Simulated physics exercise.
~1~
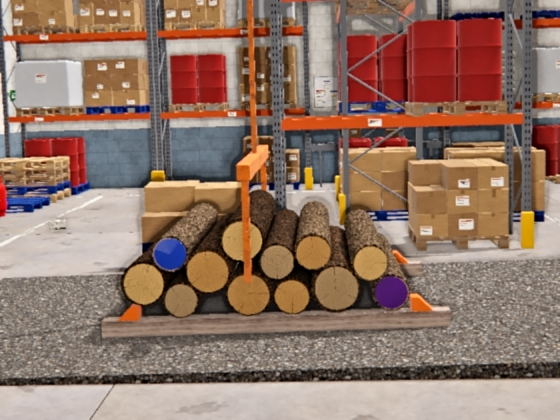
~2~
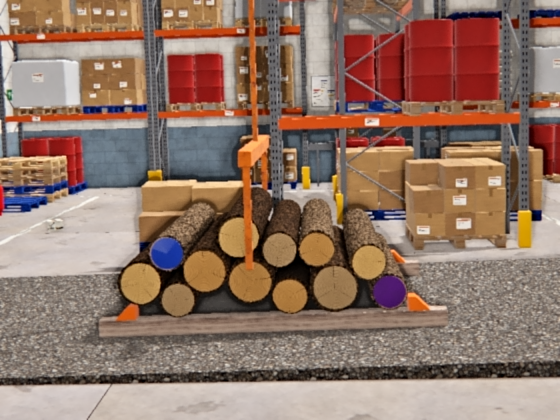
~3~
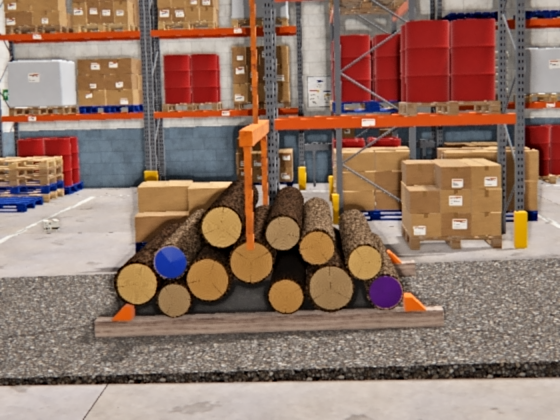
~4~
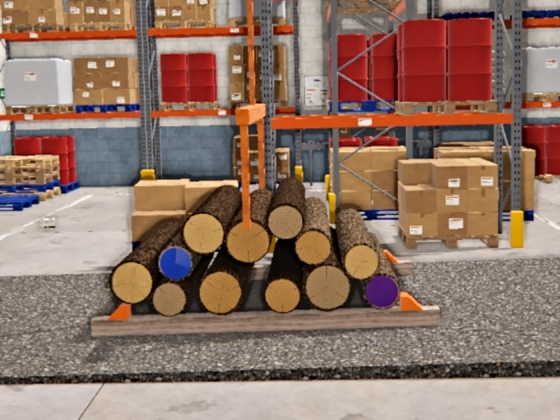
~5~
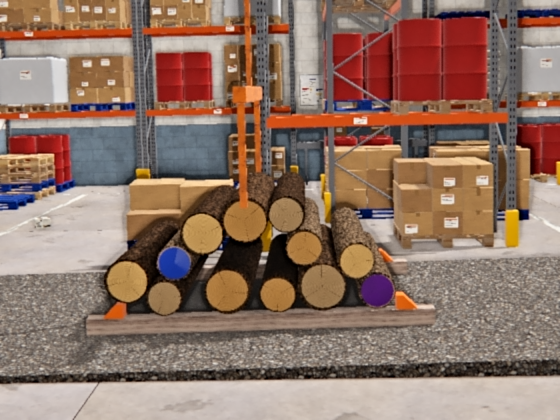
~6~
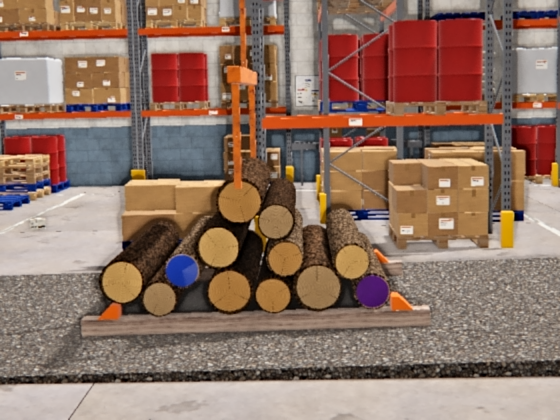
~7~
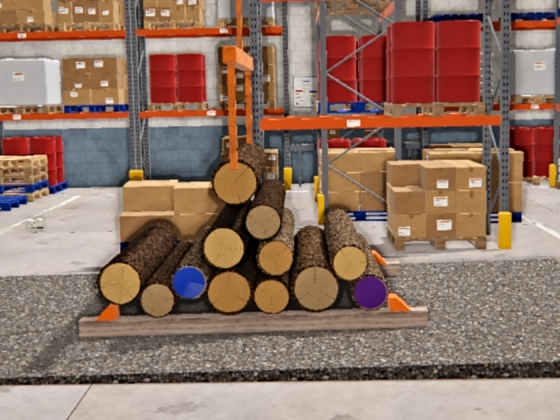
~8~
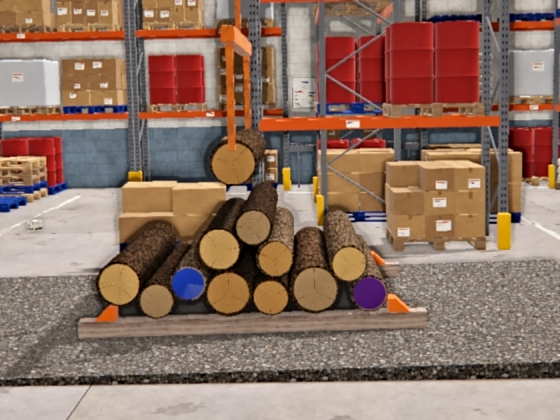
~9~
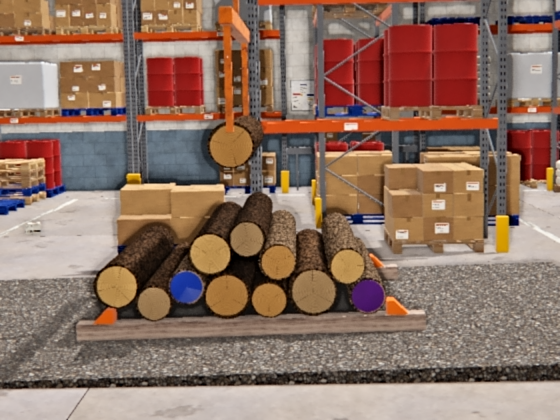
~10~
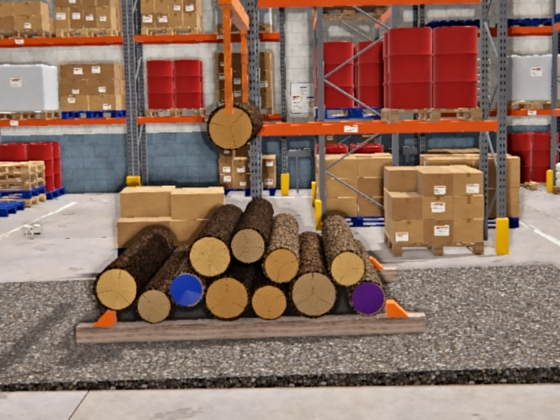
An orange beam hoisted one log up out of the stack in a warehouse, and the neighbouring logs slumped and shifted, with the blue-ended log settling slightly while the purple-ended one stayed put, leaving the lifted log hanging above the pile.
